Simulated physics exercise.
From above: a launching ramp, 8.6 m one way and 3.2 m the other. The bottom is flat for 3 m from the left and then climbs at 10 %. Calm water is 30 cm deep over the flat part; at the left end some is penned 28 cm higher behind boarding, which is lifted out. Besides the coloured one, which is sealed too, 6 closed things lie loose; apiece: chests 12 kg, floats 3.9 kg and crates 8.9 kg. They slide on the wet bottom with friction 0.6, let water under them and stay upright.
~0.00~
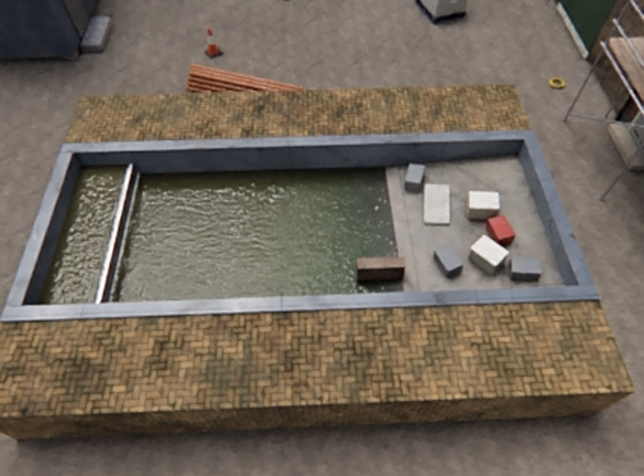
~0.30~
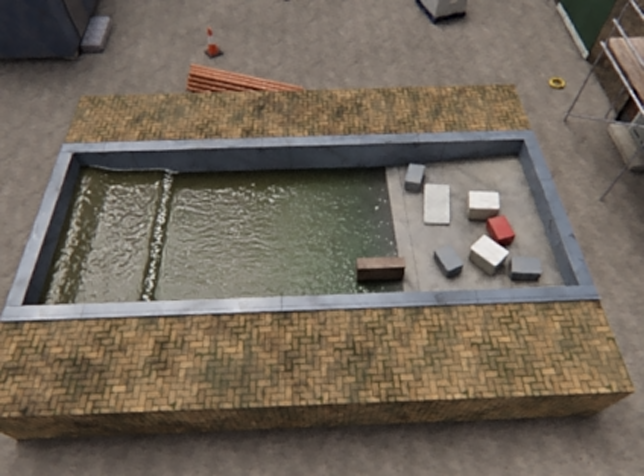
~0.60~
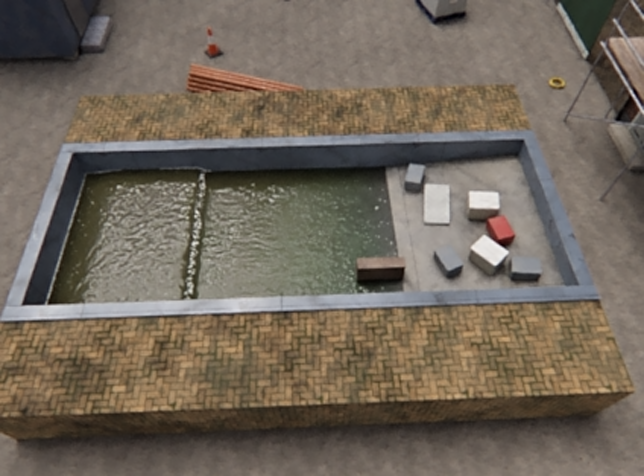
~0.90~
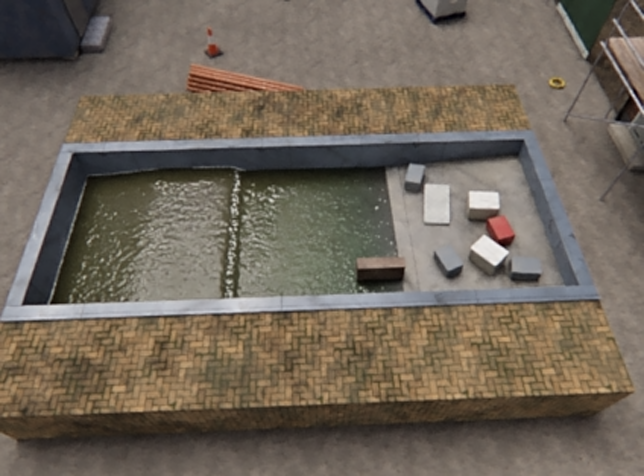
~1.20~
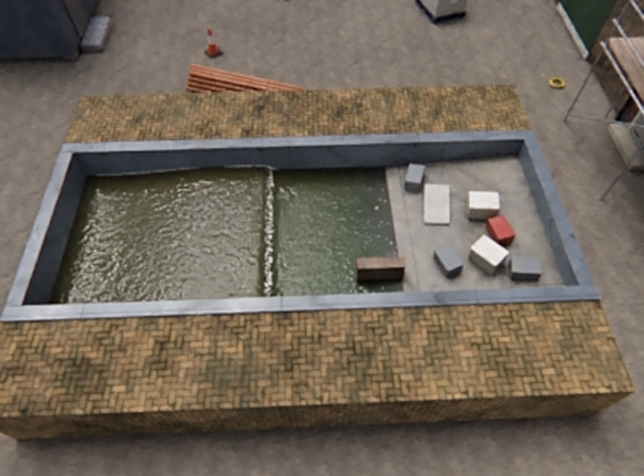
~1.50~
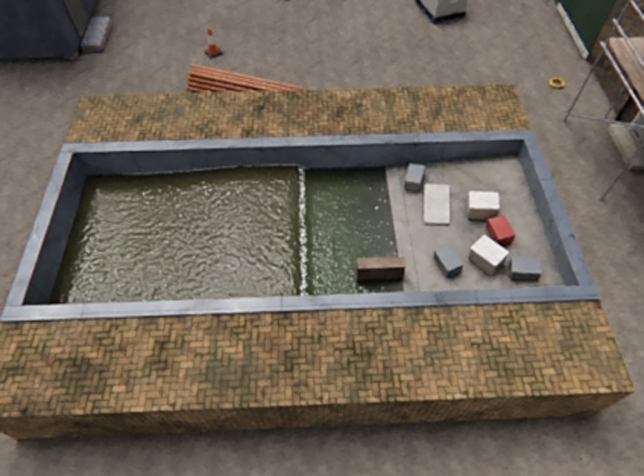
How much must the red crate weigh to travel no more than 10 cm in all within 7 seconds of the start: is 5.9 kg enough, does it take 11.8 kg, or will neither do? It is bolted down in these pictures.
Verdict: Only the larger load is enough.
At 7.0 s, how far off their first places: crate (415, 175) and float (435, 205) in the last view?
In that order: 100 cm, 150 cm.
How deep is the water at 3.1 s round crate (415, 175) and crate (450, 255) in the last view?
Roughly 5 and 6 cm.
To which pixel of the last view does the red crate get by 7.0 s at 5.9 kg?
Near (528, 231).
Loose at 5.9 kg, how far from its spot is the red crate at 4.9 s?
Roughly 40 cm.
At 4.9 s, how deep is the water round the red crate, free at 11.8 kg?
About 2 cm.
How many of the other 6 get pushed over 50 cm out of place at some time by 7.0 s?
I count 3.
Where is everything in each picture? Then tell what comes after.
The red crate at (503, 227), on the bottom; 18.7 m2 under water; 0 of 7 have shifted, in the first picture.
The red crate at (503, 227) rests on the ground; 18.7 m2 under water; 0 of 7 have shifted, in the second picture.
The red crate at (503, 227) rests on the ground; 18.7 m2 under water; 0 of 7 have shifted, in the third picture.
The red crate at (503, 227), on the bottom; water covers 18.7 m2; 0 of 7 have shifted, in the fourth picture.
The red crate at (503, 227), on the bottom; 18.7 m2 under water; 0 of 7 have shifted, in the fifth picture.
The red crate at (503, 227) rests on the ground; water covers 18.7 m2; 0 of 7 have shifted, in the sixth picture.
After 2.1 s the red crate would be 0 cm from its start with 5.9 kg and 0 cm from its start with 11.8 kg; 0 cm of water round it then.
After 3.1 s the red crate would be 0 cm from its start with 5.9 kg and 0 cm from its start with 11.8 kg; 0 cm of water round it then.
After 4.9 s the red crate would be 41 cm from its start with 5.9 kg and 5 cm from its start with 11.8 kg; 2 cm of water round it then.
After 7.0 s the red crate would be 41 cm from its start with 5.9 kg and 5 cm from its start with 11.8 kg; 1 cm of water round it then.
